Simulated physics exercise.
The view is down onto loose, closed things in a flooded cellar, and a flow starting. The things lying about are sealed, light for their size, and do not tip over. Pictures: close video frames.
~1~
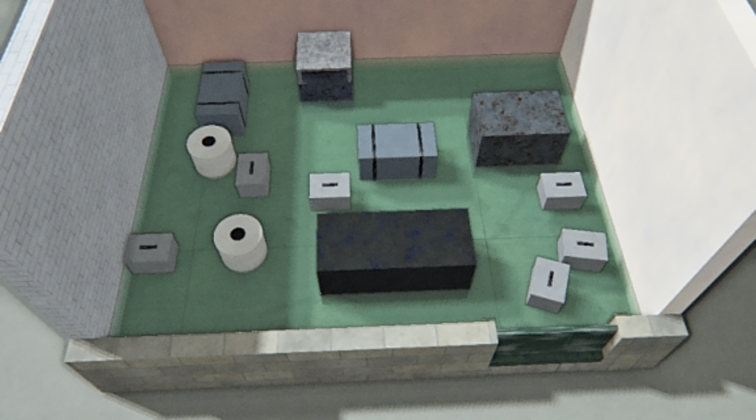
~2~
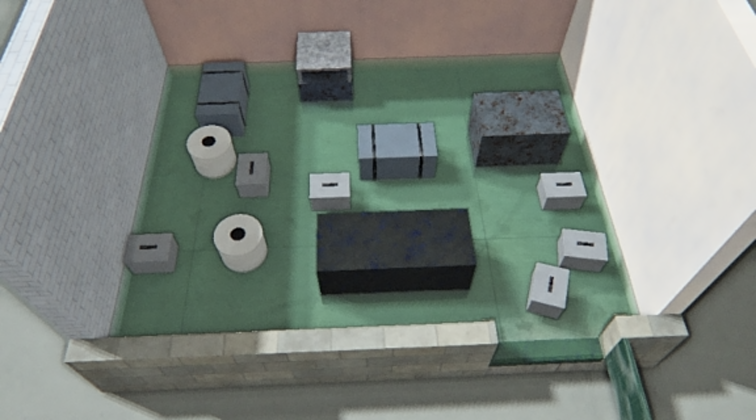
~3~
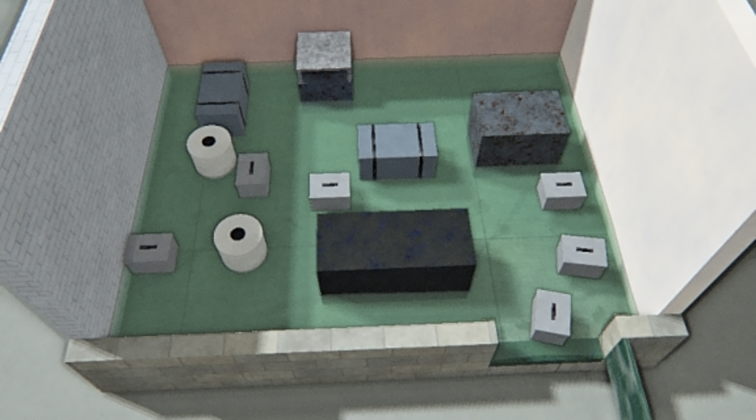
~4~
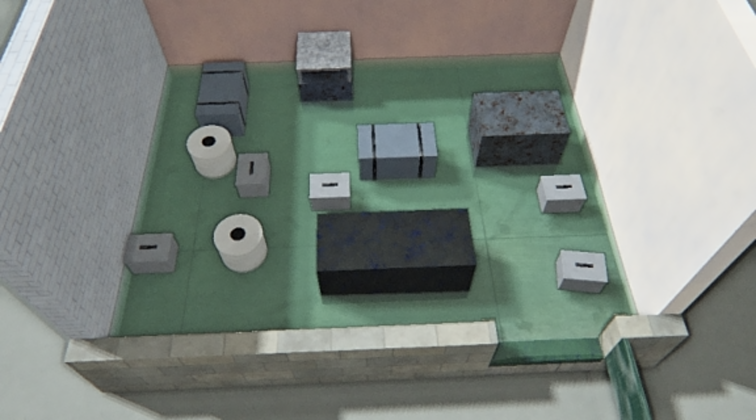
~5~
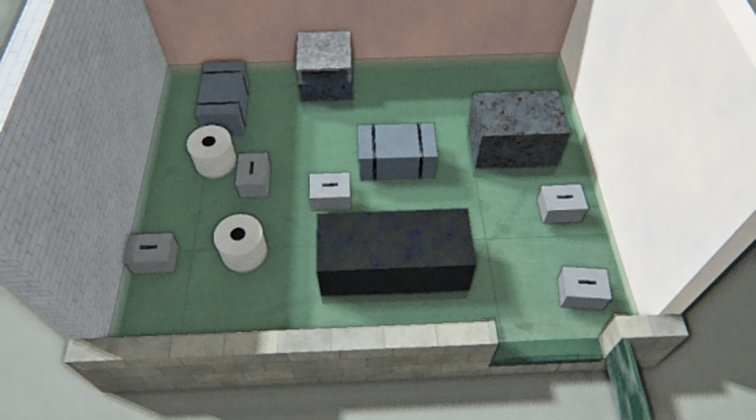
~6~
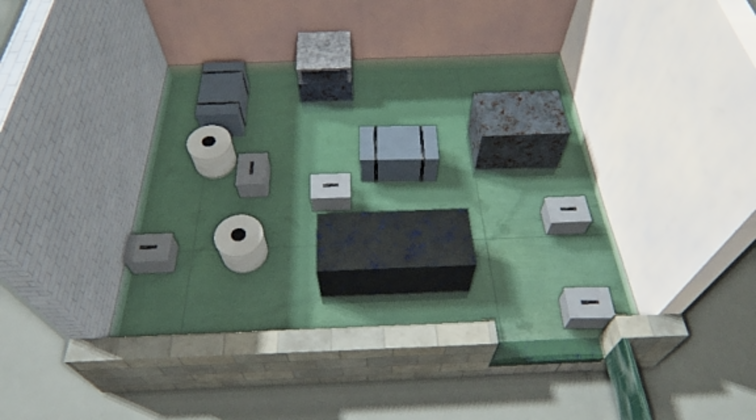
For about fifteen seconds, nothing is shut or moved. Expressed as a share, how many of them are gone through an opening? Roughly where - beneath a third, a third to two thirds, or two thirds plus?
It comes out within one to two thirds.
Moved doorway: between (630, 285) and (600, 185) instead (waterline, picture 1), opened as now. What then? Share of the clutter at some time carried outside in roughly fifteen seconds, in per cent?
I'd guess around 50 percent.
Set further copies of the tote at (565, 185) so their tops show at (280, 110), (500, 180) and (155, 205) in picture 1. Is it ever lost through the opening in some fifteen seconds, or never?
The three, in sequence: Remains behind, departs and remains behind.
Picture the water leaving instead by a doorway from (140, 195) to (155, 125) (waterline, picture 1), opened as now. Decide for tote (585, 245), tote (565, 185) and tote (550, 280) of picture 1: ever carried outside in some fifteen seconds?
First one held back, second held back, third held back.
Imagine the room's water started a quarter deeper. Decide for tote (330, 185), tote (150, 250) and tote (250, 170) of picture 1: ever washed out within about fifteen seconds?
Escapes, held back, held back.
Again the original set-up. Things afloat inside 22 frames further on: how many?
My count is 7.
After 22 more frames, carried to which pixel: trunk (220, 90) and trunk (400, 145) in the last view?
The first should be around (236, 114) and the second around (572, 293).
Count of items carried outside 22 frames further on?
The number I arrive at is 3.
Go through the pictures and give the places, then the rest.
A tote at (585, 244) floats; a tote at (564, 185) floats; 0 of 10 have shifted, in the first frame.
A tote at (585, 244) floats; a tote at (564, 185), afloat; 0 of 10 have shifted, in the second frame.
A tote at (584, 250), afloat, close to its start; a tote at (564, 185), afloat; 2 of 10 have shifted, in the third frame.
A tote at (584, 266) floats, close to its start; a tote at (564, 187), afloat; 2 of 10 have shifted, in the fourth frame.
A tote at (587, 283), afloat, a stride from its start; a tote at (565, 197) floats, close to its start; 3 of 10 have shifted, in the fifth frame.
A tote at (590, 303) floats, a stride from its start; a tote at (568, 209), afloat, close to its start; 3 of 10 have shifted, in the sixth frame.
A moment on, 2 of 10 are out; 8 afloat.
Next, 3 of 10 are out; 7 afloat.
Later, 3 of 10 are out; 7 afloat.
In the end, 6 of 10 are out; 4 afloat.
